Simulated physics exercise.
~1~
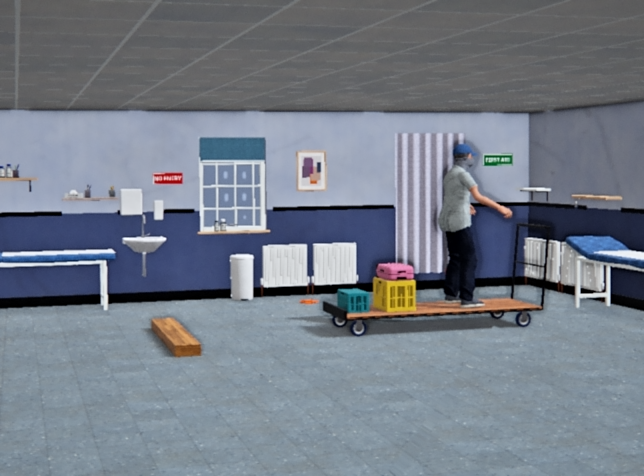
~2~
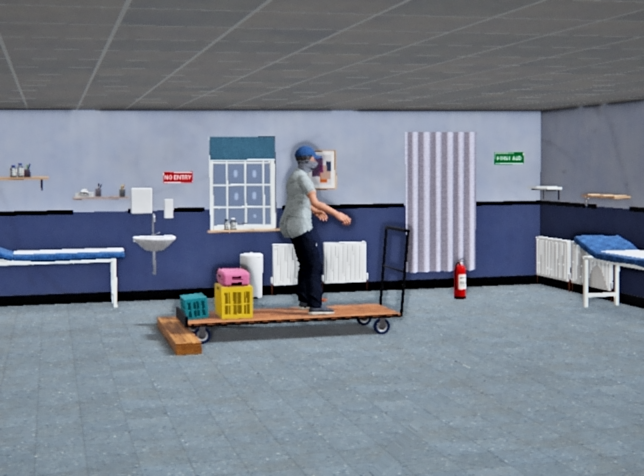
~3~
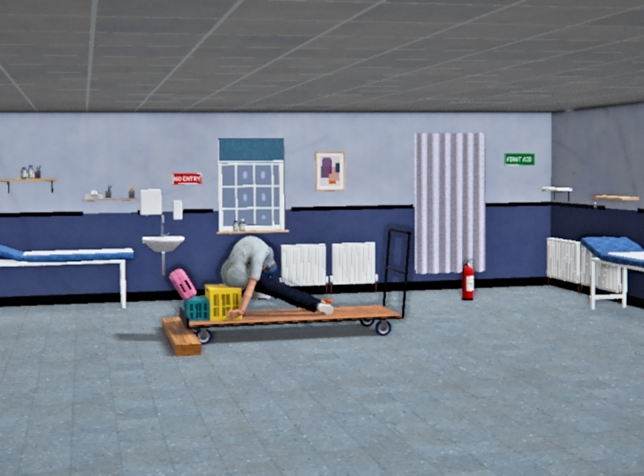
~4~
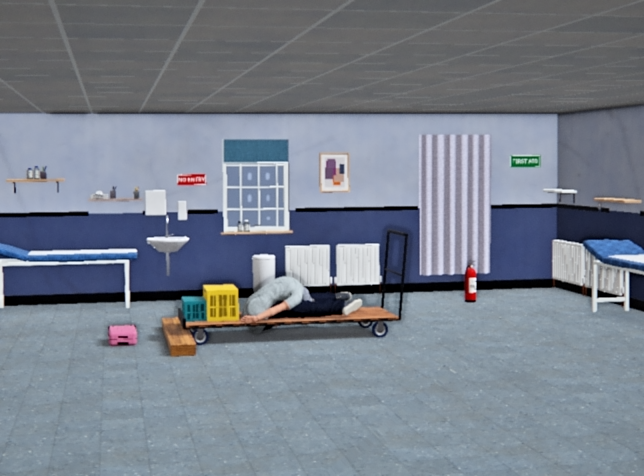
In a clinic-like room with blue-and-white walls and padded beds, a person in a blue cap stands on a flatbed trolley rolling left toward a wooden kerb on the floor. A pink case rests on a yellow crate, with a teal crate at the front. The trolley meets the kerb and stops, staying flat. The person folds forward, arms reaching down to the deck, while the pink case tips off toward the left. It ends on the floor beyond the kerb, as both crates remain aboard and the person lies face down along the platform behind them.
